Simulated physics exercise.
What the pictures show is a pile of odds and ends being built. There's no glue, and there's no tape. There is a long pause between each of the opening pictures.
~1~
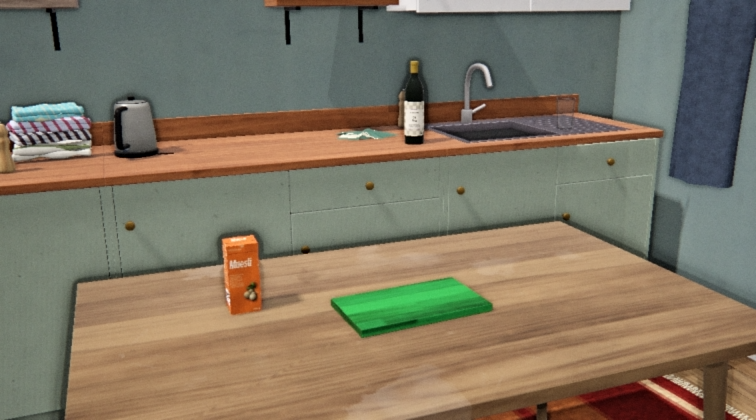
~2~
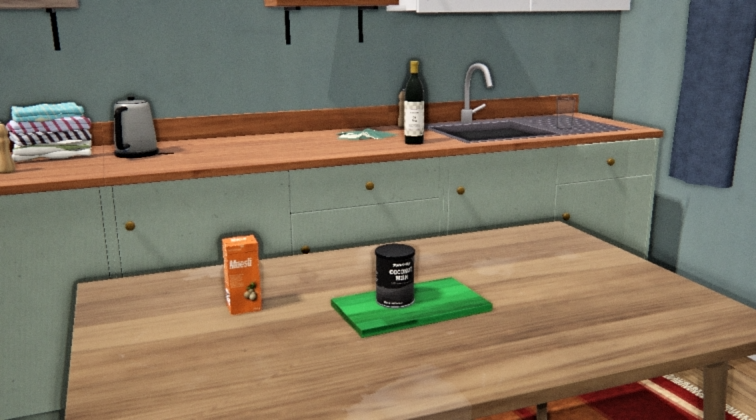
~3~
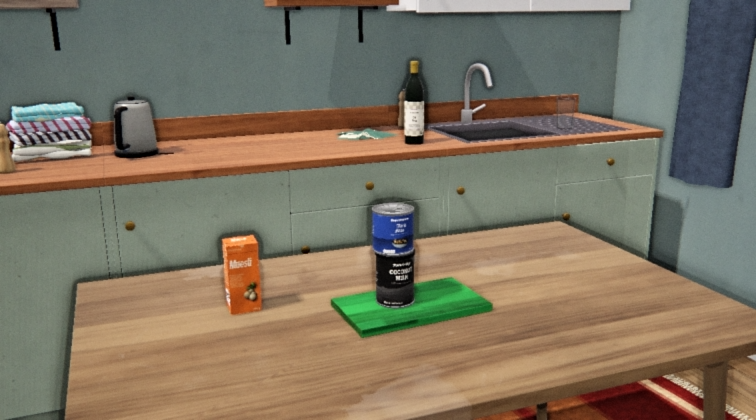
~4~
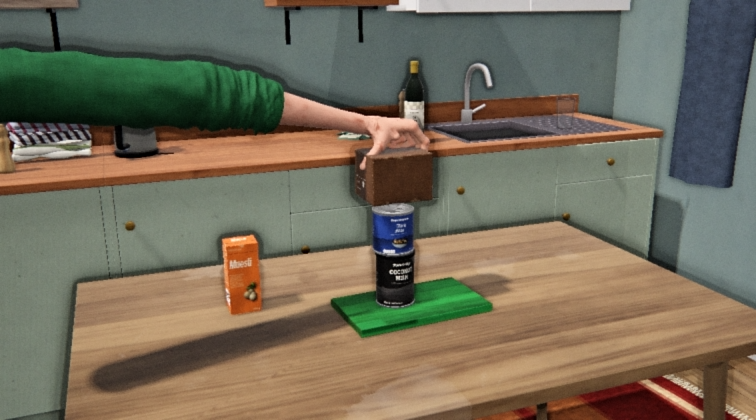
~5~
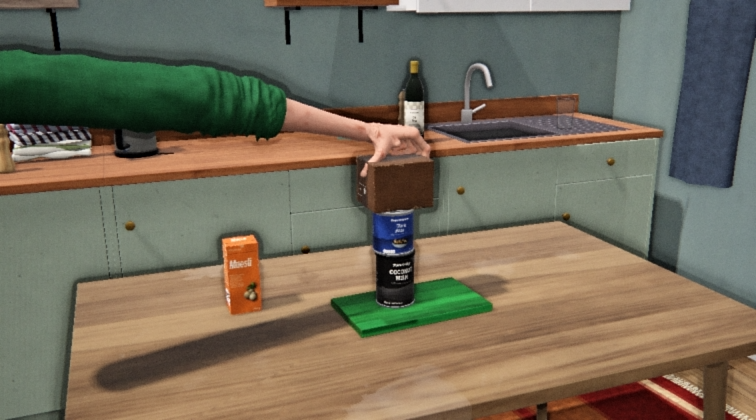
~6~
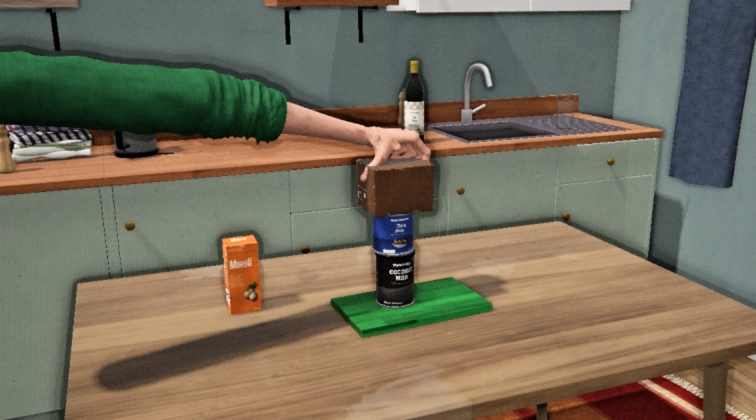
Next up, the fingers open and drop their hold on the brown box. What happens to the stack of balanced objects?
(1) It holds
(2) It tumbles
The answer is 1.
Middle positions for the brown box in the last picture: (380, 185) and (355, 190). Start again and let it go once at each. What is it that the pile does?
Case A: It does not fall; case B: It comes down.
Then, 0.90 s after the last picture, nothing has stirred.
Then, 2.10 s after the last picture, brown box resting near (395, 185).
At rest, all 5 in place. Seen from the same camera at the end, brown box near (395, 185). The pile holds.
